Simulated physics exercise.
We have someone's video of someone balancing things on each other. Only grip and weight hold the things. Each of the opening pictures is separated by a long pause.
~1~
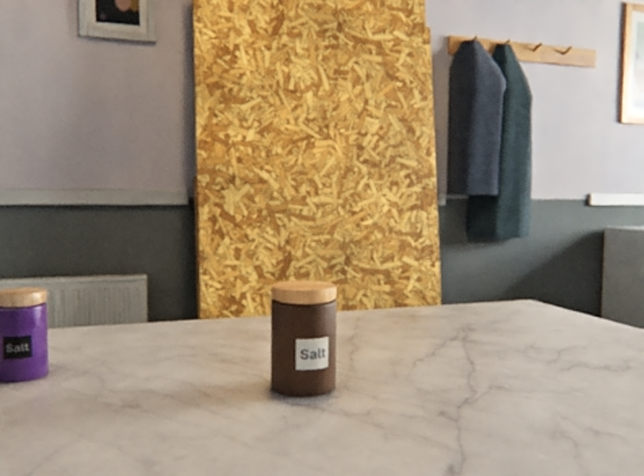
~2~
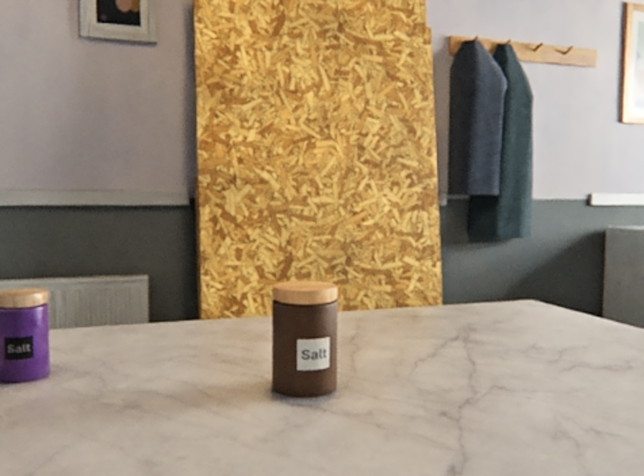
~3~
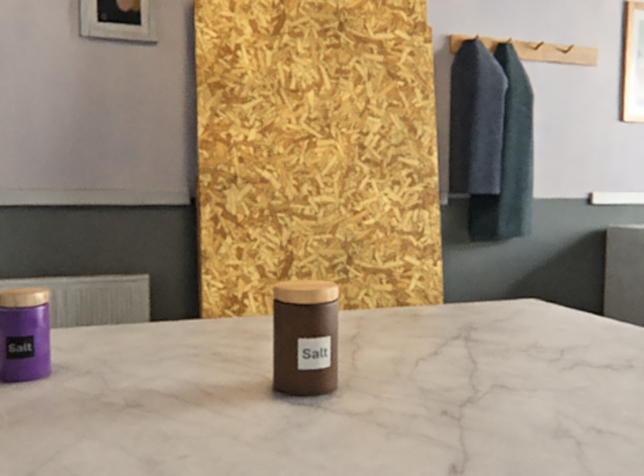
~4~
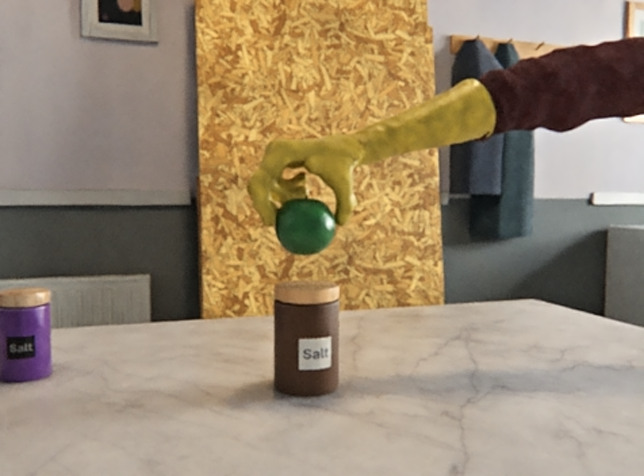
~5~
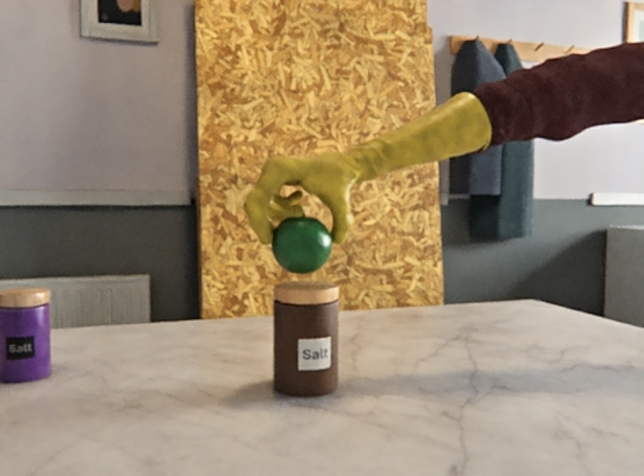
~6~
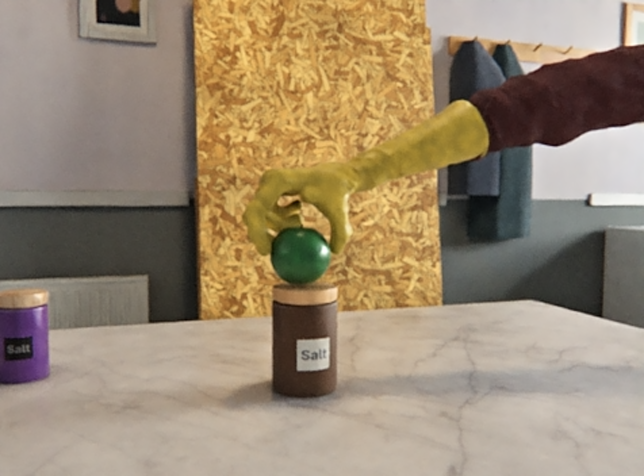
On a marble table, a brown salt jar and a purple one sat still, until a yellow-gloved hand came in from the right and lowered a round green object onto the brown jar's lid.
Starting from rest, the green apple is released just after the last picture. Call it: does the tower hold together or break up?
It holds together.
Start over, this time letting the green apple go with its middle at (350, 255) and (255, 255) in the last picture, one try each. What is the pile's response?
It caves in in the first case and caves in in the second case.
Then, 0.30 s on from there, no change.
Then, 0.70 s on from there, green apple resting near (300, 256).
In the end, all 3 unmoved. At the end, from the last picture's camera, green apple near (300, 256). The pile holds.
